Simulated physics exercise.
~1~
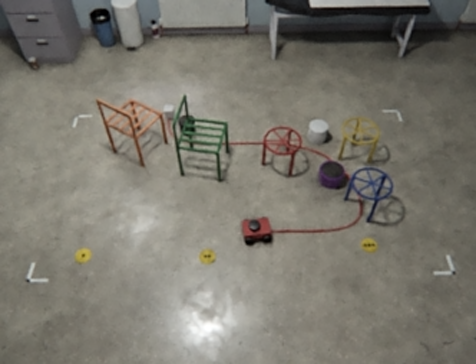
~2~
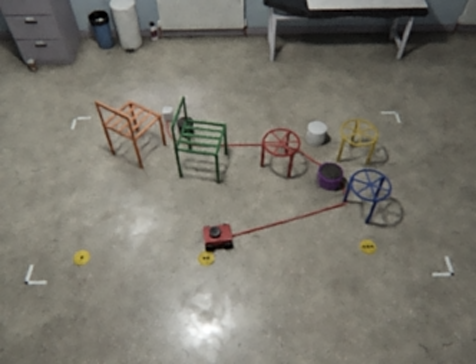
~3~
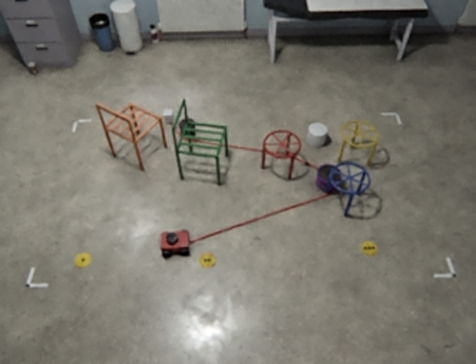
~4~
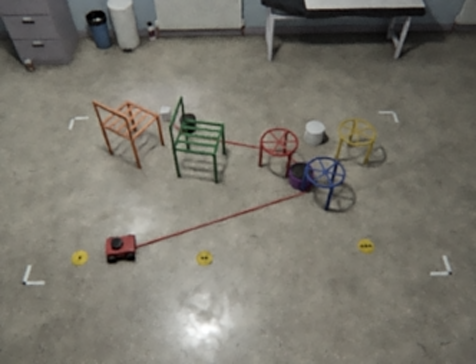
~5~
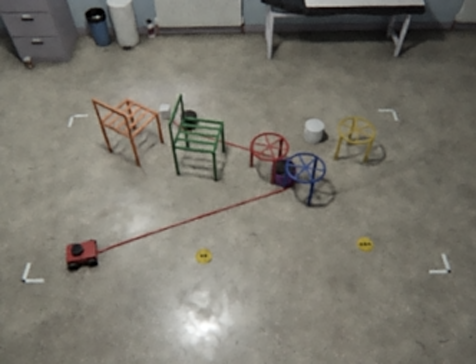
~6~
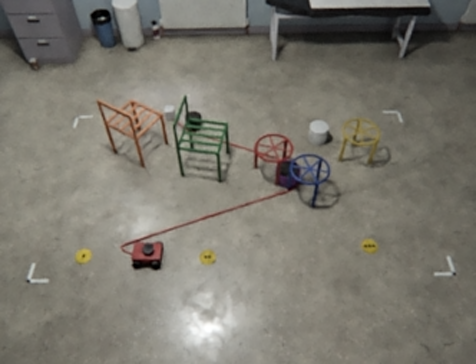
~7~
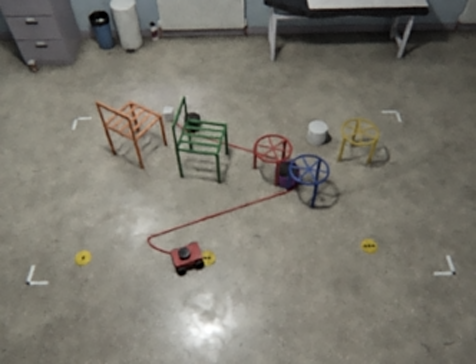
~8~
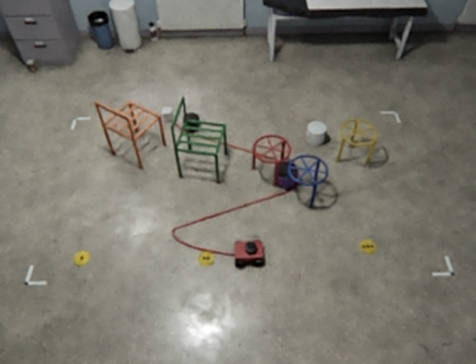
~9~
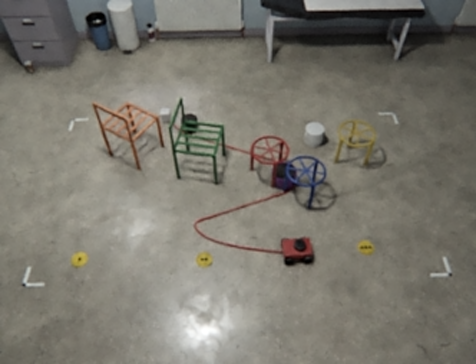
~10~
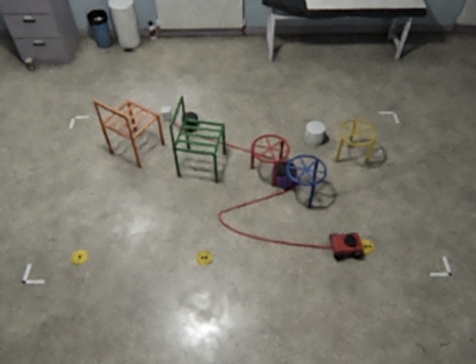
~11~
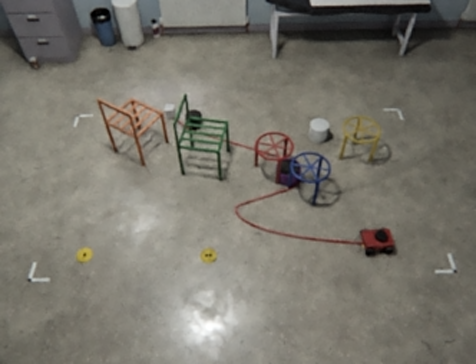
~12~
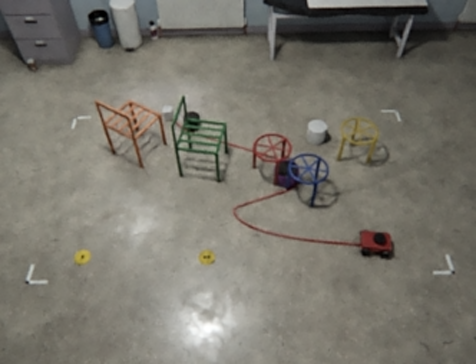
A small red cart pulled a red cord leftward across the floor, dragging the blue stool and purple pot left until they bunched against the red stool, which shifted slightly, then it drove back right and stopped with the cord slack behind it.
